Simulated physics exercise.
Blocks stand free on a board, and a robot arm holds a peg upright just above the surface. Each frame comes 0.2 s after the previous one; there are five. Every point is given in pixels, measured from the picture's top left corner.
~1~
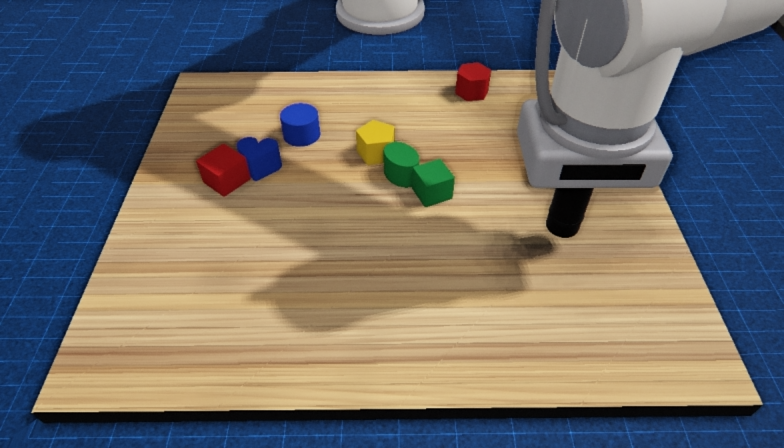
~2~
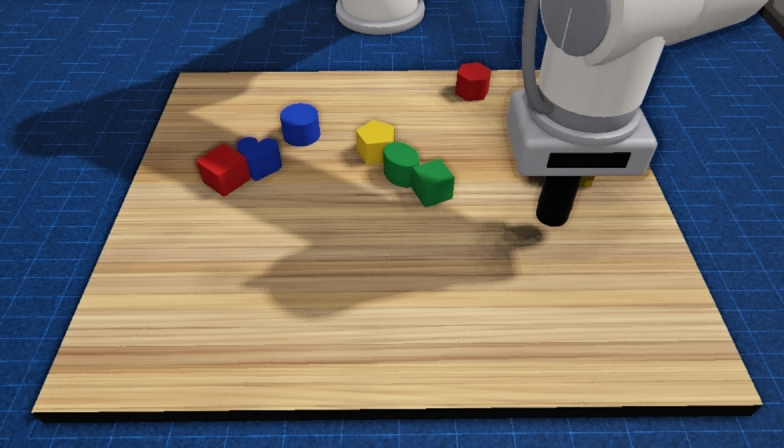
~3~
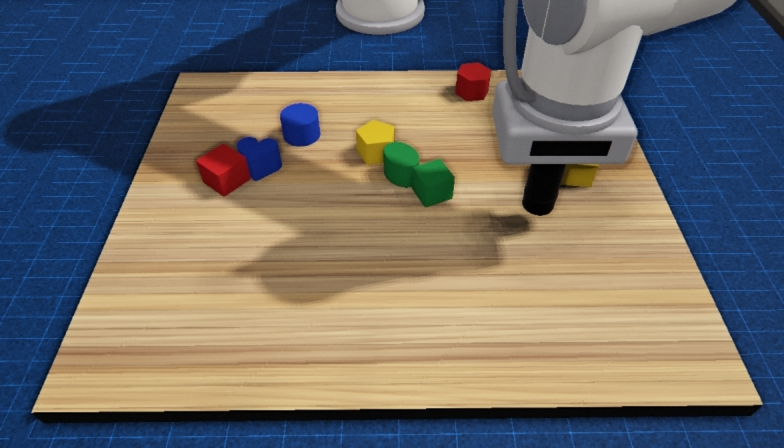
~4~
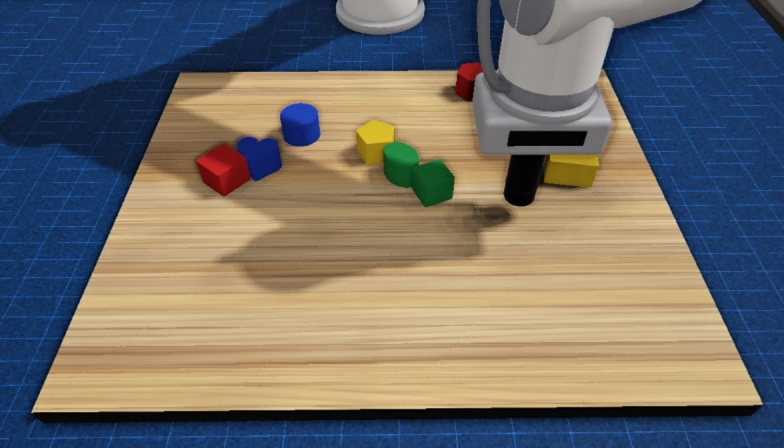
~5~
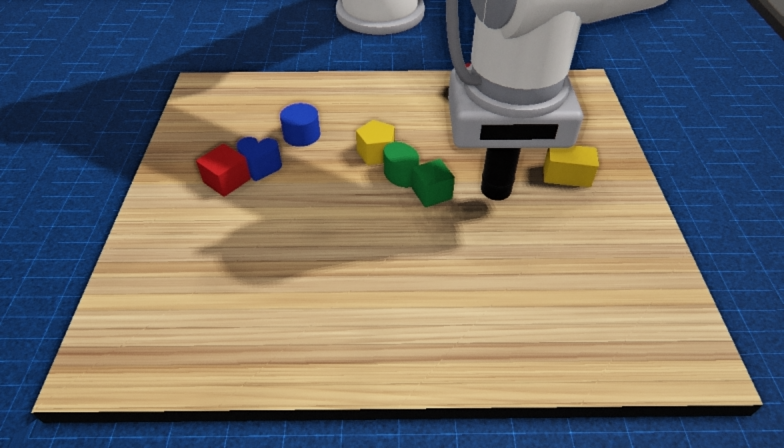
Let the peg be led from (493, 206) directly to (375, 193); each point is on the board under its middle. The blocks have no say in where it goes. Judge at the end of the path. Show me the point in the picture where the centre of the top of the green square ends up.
Answer: (344, 179).
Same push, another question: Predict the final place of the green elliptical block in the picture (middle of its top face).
It will likely be found at (369, 152).
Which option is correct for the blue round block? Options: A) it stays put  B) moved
It's A.
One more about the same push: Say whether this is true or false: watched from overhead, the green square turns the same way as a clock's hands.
This is false.
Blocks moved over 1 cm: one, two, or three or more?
That push would leave two blocks displaced by more than about 1 cm.
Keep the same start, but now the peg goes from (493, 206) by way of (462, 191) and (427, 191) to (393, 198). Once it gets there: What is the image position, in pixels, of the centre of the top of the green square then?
It is at (370, 193).
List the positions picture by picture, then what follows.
Peg tip at (562, 227); block tops, blue round block at (299, 114); yellow pentagon at (376, 132); green elliptical block at (401, 153); green square at (434, 172); yellow oblong hidden, in the first frame.
Peg at (551, 216); blocks unchanged, in the second frame.
Peg at (537, 206); blocks unchanged, in the third frame.
Peg at (519, 197); blocks unchanged, in the fourth frame.
Peg at (496, 191); blue round block at (299, 114); yellow pentagon at (376, 132); green elliptical block at (401, 153); green square at (434, 172); yellow oblong at (574, 154), in the fifth frame.
The first path, step by step. One third of the way, peg at (454, 186); green elliptical block at (395, 153), turned 20° clockwise; green square at (418, 172).
Two thirds of the way, peg at (414, 182); yellow pentagon at (376, 130); green elliptical block at (372, 153), turned 95° clockwise; green square at (381, 177), turned 45° anticlockwise.
At the end, peg at (375, 178); blue round block in place; yellow pentagon at (376, 129); green elliptical block at (369, 152), turned 105° clockwise; green square at (344, 179), turned 85° anticlockwise; yellow oblong in place.
